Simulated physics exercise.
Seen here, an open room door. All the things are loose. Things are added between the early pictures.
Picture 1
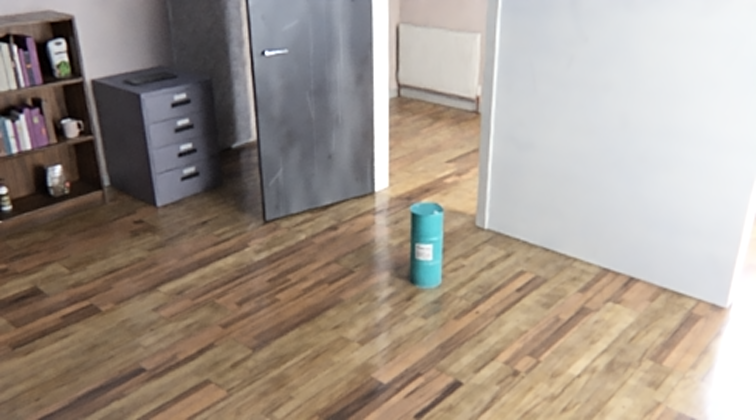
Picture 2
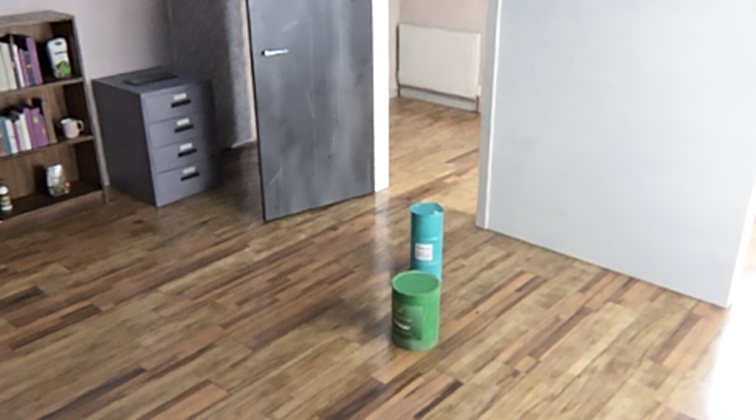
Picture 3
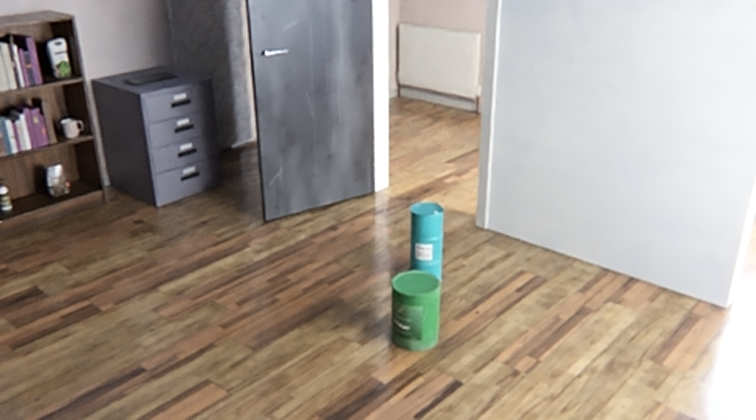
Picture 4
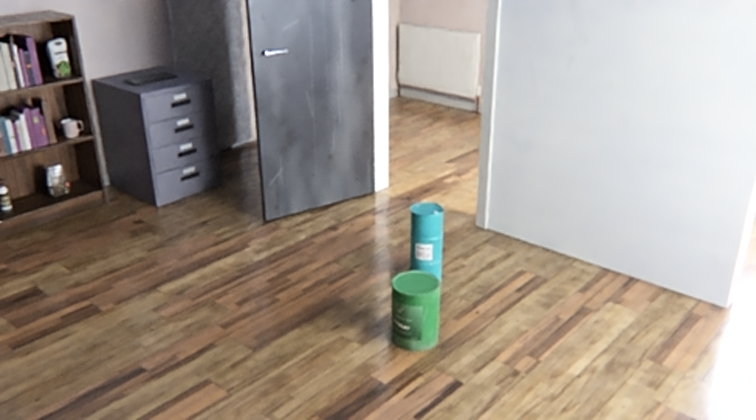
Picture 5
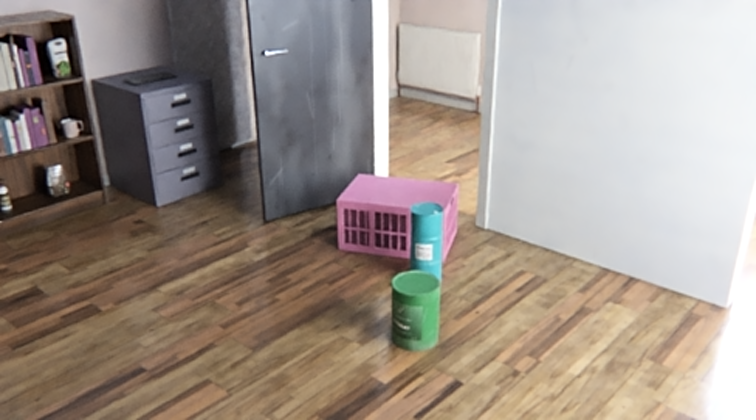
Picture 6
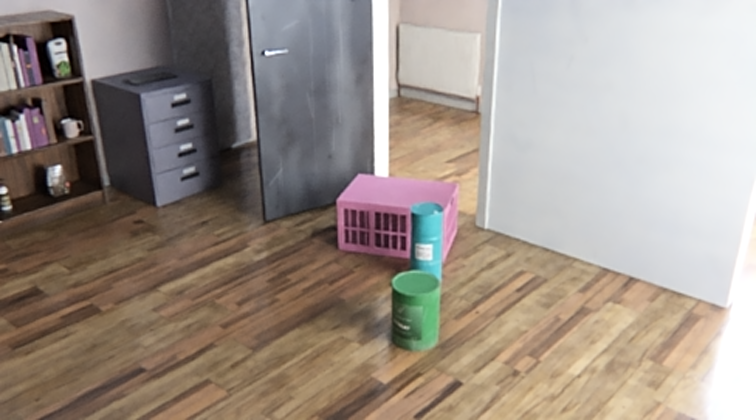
A green pail and then a pink chest appear near the turquoise canister; nothing else moves.
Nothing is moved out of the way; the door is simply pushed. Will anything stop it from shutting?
It jams.
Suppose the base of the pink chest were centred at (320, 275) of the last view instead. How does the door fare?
Then it closes.
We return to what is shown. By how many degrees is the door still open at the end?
Some 60° open.
Then, 0.50 s on from there, door at 91°.
Then, 0.80 s on from there, door at 75°.
In the end, door at 62°; all 3 unmoved. At the end, from the last picture's camera, pink chest near (400, 216).
